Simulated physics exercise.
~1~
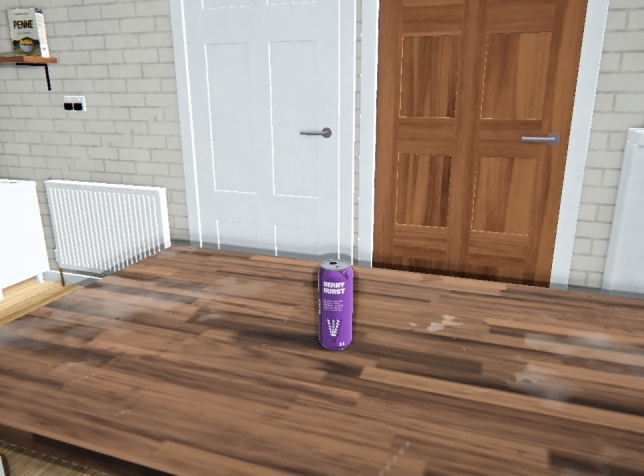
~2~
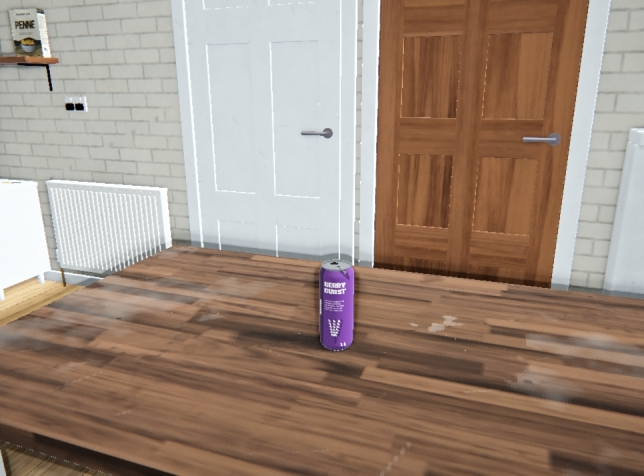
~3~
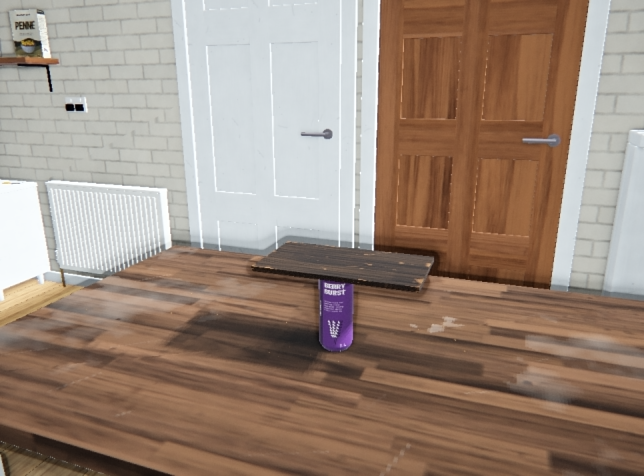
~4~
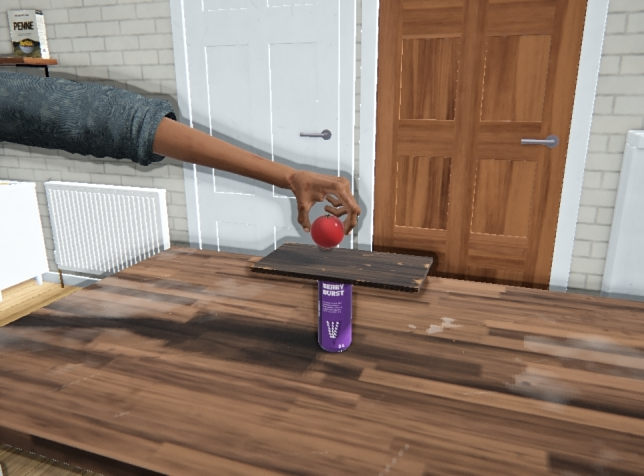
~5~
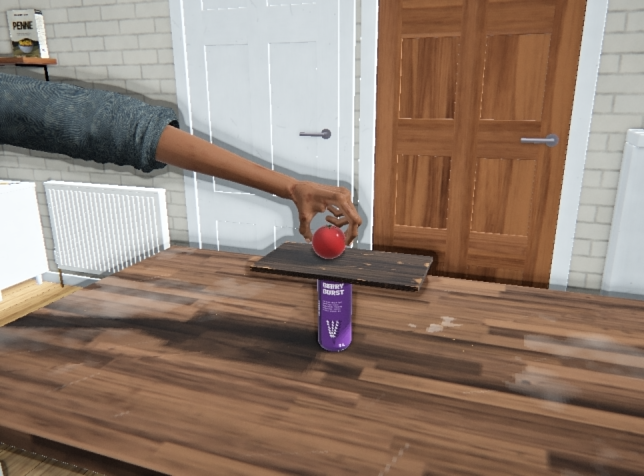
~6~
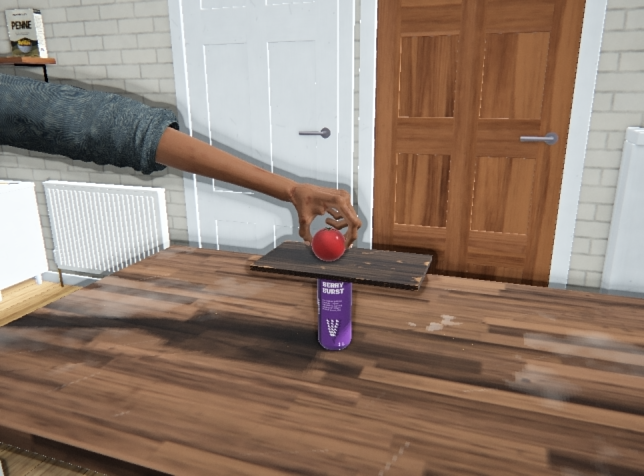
A dark board appears on top of a purple can standing on a wooden table, then a hand reaching in from the left lowers a red tomato onto the board and keeps hold of it.
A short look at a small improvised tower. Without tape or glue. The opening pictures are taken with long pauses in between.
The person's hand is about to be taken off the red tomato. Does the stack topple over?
Carries the load.
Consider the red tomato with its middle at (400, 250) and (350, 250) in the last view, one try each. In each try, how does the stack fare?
First case: It collapses; second case: It remains standing.
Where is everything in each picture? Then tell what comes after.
In the first picture, the last thing is not in view yet.
In the second picture, the last thing is not in view yet.
In the third picture, the last thing is not in view yet; black board (345, 264).
The fourth picture shows on its way; red tomato (328, 231); black board (344, 264).
The fifth picture shows on its way; red tomato (329, 242); black board (344, 263).
The sixth picture shows set down, still held; red tomato (329, 244); black board (343, 262).
Then, 0.50 s after the last picture, nothing has stirred.
Then, 1.30 s after the last picture, red tomato resting near (329, 245).
At rest, all 3 in place. Seen from the same camera at the end, red tomato near (329, 245). The stack stays up.
